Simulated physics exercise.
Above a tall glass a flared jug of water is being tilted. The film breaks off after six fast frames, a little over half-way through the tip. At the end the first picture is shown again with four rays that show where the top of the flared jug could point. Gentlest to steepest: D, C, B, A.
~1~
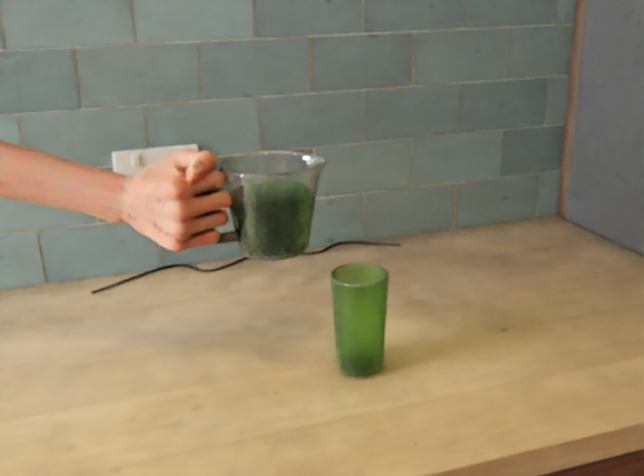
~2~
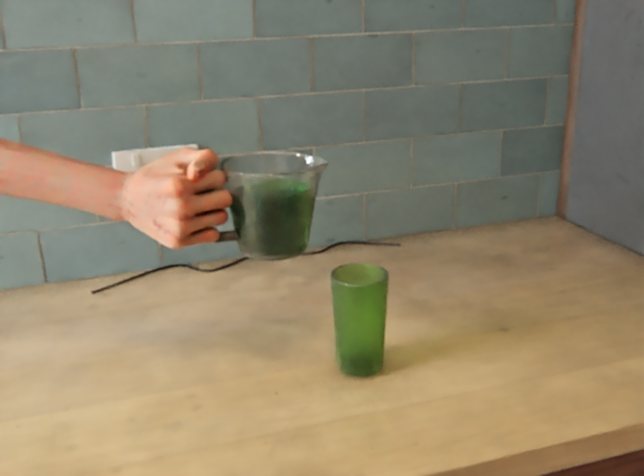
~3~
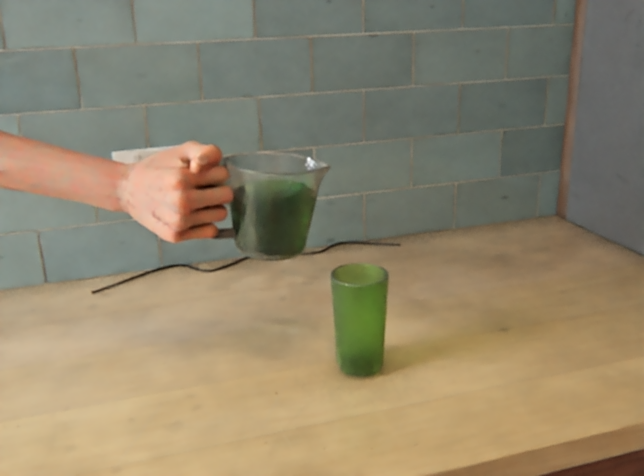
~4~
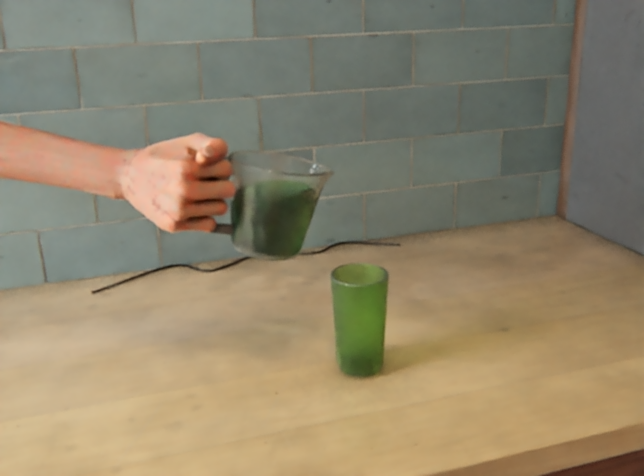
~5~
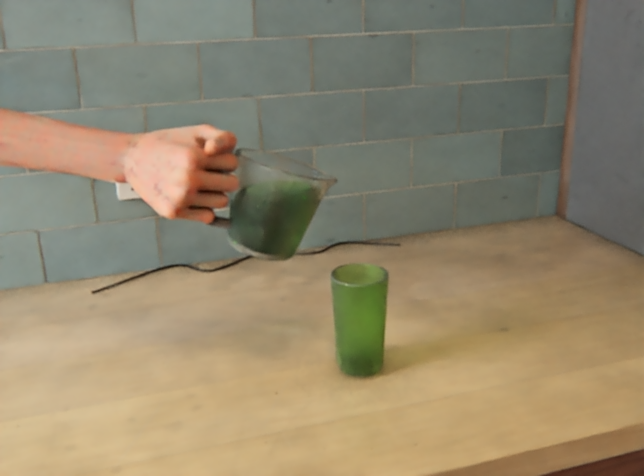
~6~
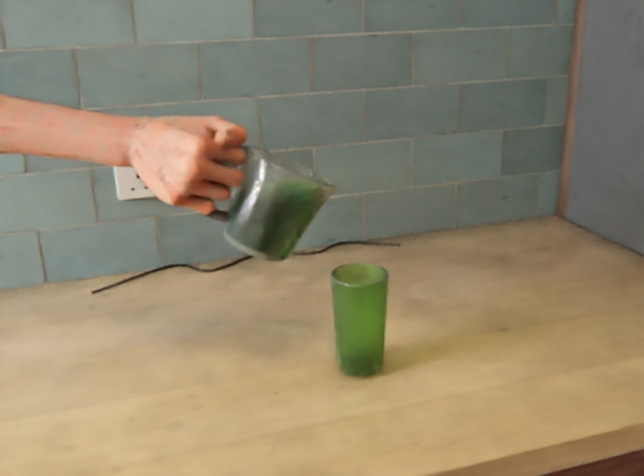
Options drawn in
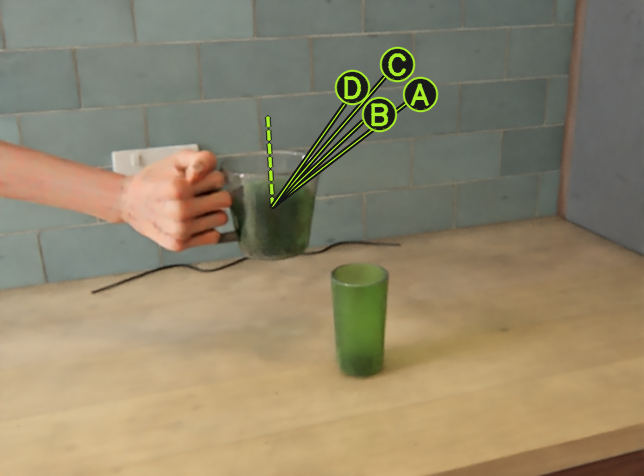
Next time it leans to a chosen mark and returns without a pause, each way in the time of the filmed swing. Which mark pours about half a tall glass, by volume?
Best: A.
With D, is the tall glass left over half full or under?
Under.
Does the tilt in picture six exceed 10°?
Yes, it does.
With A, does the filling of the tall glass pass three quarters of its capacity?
No, less.
On the marked copy, A at (406, 103); B at (362, 121); C at (385, 76); D at (344, 104).
With A, the tall glass ends with about 51 % of what it can hold.
With B, the tall glass ends with about 35 % of what it can hold.
With C, the tall glass ends with about 23 % of what it can hold.
With D, the tall glass ends with about 12 % of what it can hold.
